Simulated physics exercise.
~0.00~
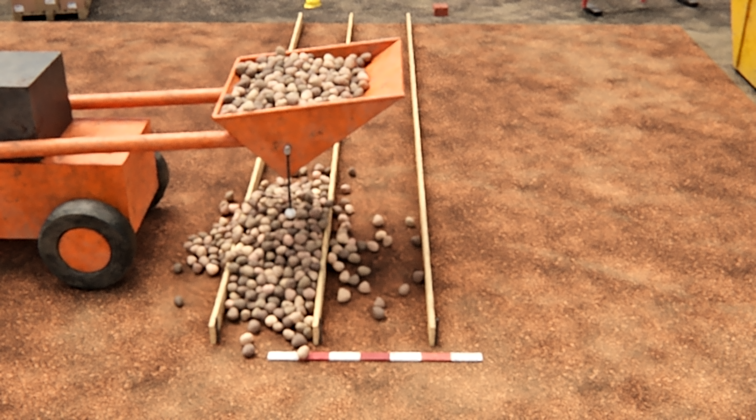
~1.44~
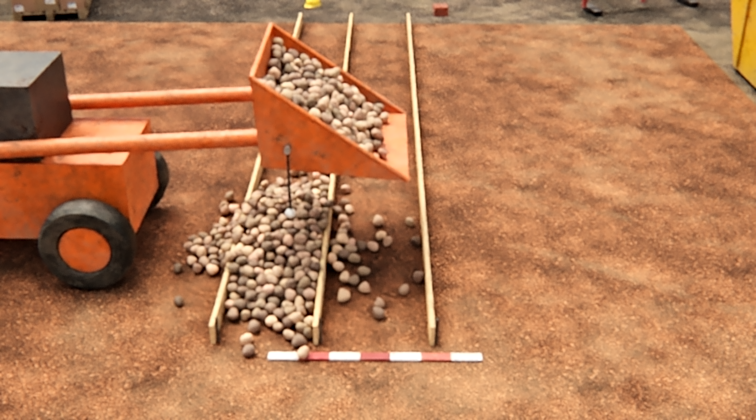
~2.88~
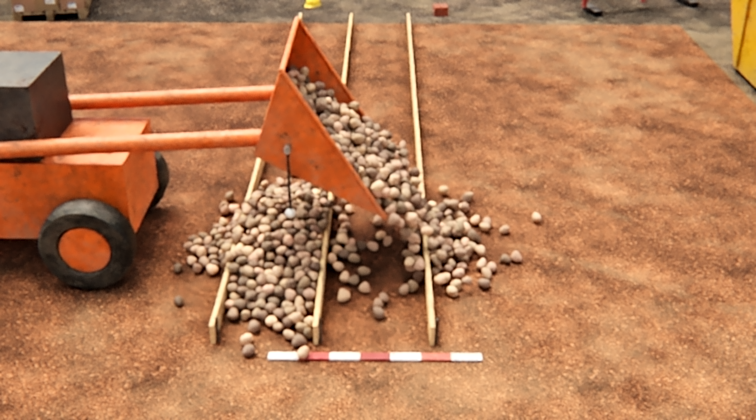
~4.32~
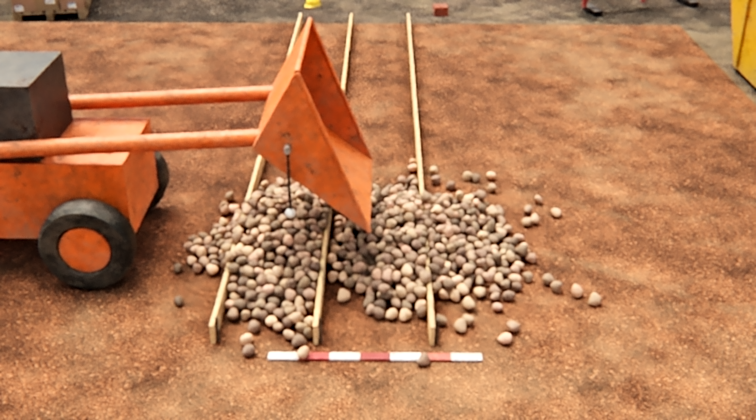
An orange loader's bucket full of round stones tipped steadily forward beside an earlier heap, then poured its load down to the right, and the stones spread across the far planks, some rolling past the last one, leaving the bucket steeply tilted.
